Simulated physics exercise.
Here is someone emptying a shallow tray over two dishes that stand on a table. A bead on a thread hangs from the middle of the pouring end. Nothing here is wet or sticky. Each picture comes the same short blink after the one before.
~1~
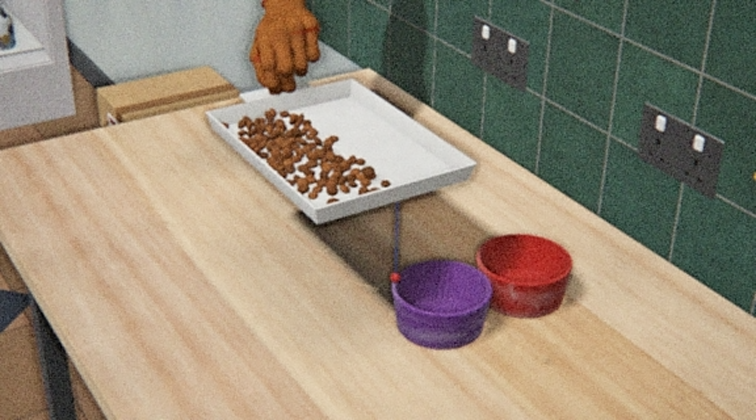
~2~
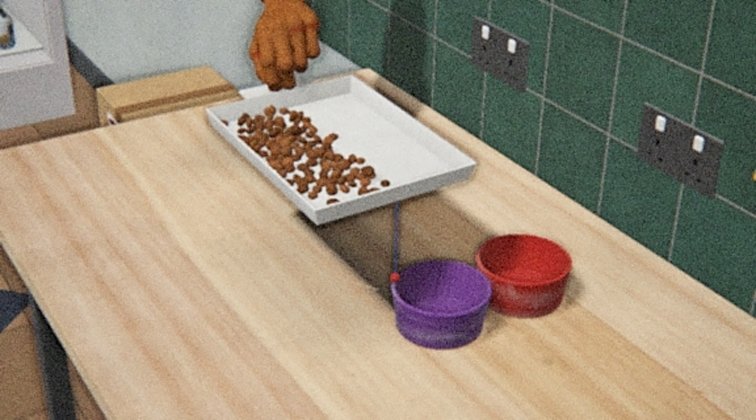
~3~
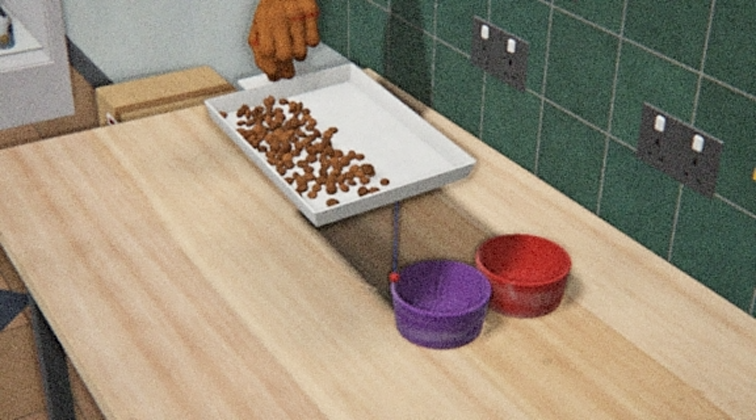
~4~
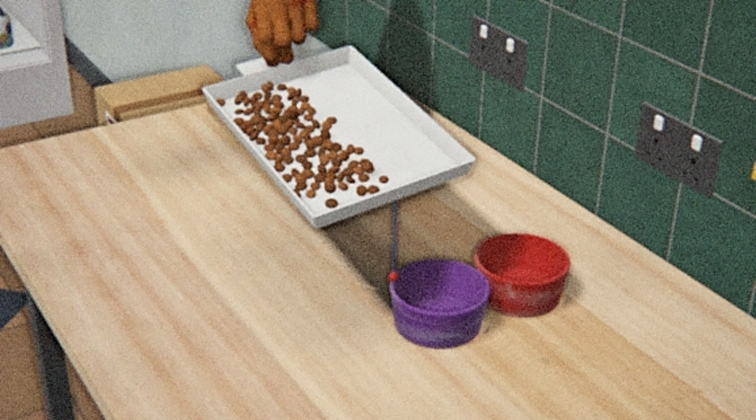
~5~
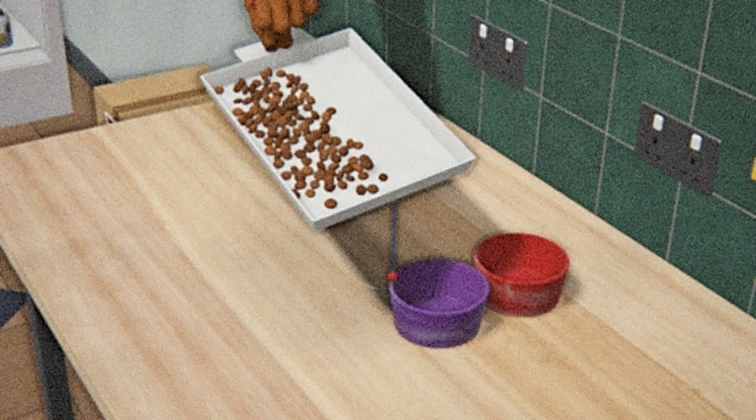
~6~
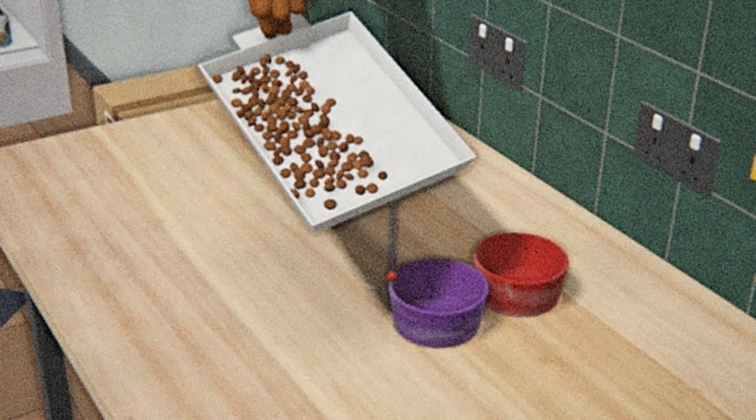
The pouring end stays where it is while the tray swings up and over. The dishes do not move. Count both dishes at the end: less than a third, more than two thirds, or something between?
Caught overall: Under a third.
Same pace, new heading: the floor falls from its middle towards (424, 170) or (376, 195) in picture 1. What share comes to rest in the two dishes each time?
First some 70, then 20 per cent.
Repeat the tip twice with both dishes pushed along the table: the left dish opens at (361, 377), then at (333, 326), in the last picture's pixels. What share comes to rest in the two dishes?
In turn 0 and 100 in a hundred.
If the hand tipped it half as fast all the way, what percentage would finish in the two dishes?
About 0 per cent.
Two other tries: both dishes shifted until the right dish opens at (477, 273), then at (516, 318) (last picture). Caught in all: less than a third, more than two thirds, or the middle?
First under a third, then under a third.
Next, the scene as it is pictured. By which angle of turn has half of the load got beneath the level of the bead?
At some 95 degrees.
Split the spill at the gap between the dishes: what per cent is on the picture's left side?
It comes to 100 per cent or so.
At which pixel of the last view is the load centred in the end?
Close to (334, 371).
Soon, tray tipped steeply; nearly all on the tray; a stray few in the air.
A while on, tray tipped past a quarter turn; a small part on the tray; most outside both; a small part in the air.
Towards the end, tray tipped past a quarter turn; all outside both.
Finally, tray tipped past a quarter turn; none in the left dish; none in the right dish; all outside both.
